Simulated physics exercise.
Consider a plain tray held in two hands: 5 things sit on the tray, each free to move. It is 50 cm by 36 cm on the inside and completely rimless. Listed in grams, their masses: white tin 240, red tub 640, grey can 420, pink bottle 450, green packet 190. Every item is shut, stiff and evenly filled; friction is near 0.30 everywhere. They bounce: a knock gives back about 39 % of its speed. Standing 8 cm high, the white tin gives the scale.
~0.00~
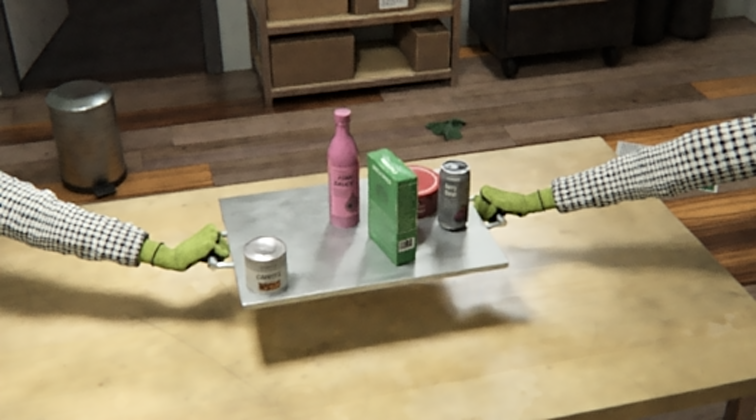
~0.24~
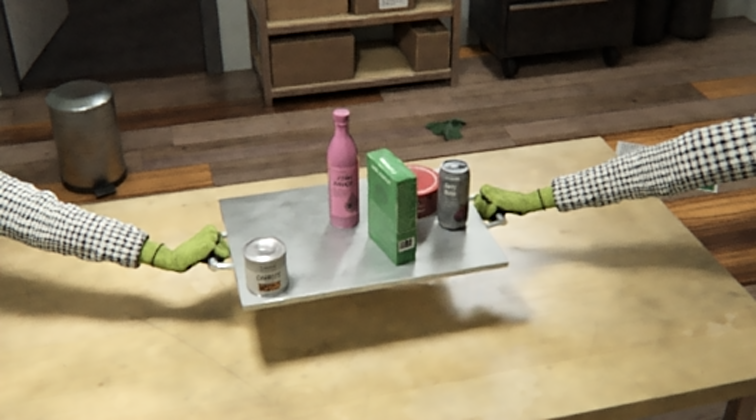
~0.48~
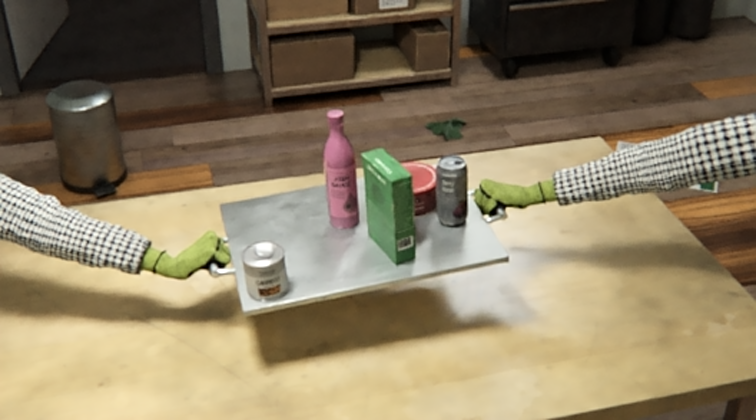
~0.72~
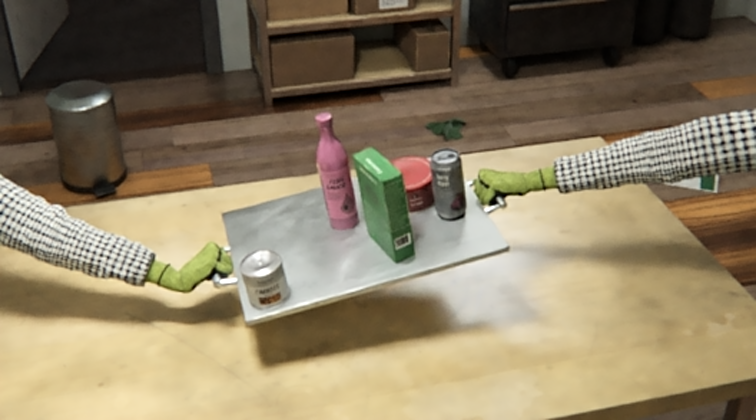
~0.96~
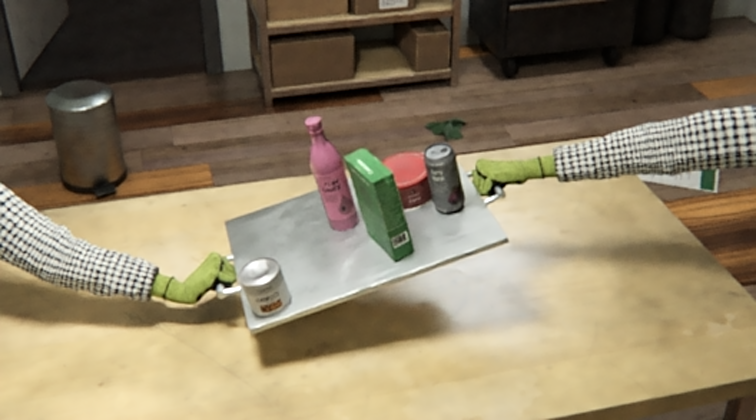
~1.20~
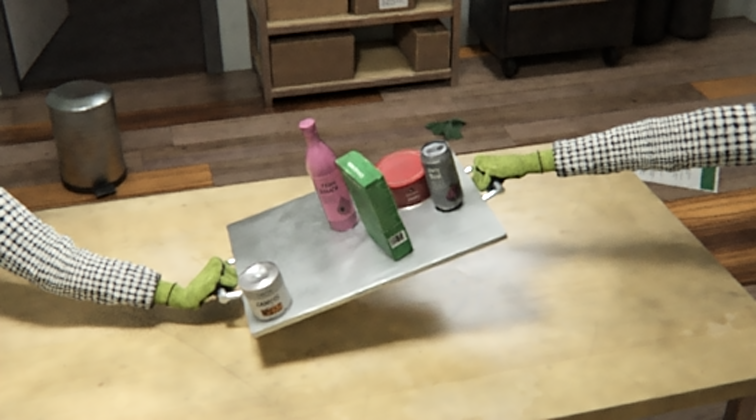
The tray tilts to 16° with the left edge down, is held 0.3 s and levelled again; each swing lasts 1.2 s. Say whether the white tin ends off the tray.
Outcome for the white tin: Lost off the edge.
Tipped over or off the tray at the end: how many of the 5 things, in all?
Tally: 3.
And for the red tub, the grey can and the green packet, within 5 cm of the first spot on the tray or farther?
Well, the red tub remains where it was; the grey can remains where it was; and the green packet winds up somewhere else.
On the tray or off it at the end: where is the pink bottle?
When everything stops, the pink bottle is out of bounds.
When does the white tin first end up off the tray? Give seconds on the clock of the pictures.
Answer: About 1.7 s.
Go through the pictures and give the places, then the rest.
In the first picture, tray level; white tin (266, 266).
In the second picture, tray level; pink bottle (343, 168); green packet (391, 207).
In the third picture, tray tilted 3°, left edge down; grey can (452, 191).
In the fourth picture, tray tilted 9°, left edge down; pink bottle (334, 171); green packet (384, 205).
In the fifth picture, tray tilted 13°, left edge down; red tub (406, 182); grey can (444, 179).
In the sixth picture, tray tilted 16°, left edge down; white tin (266, 291); pink bottle (327, 174).
Around 1.70 s, tray tilted 16°, left edge down; white tin now off the tray; green packet on its side; pink bottle tipped 25° against what carries it.
Around 1.90 s, tray tilted 14°, left edge down; pink bottle on its side; green packet on its side.
Around 2.30 s, tray tilted 6°, left edge down; pink bottle now off the tray; green packet on its side.
Finally (3.3 s), off the tray, white tin and pink bottle; on their side or leaning hard on the tray, green packet; the other 2 still in place (within 5 cm). Final places as that camera would see them, white tin near (187, 353).
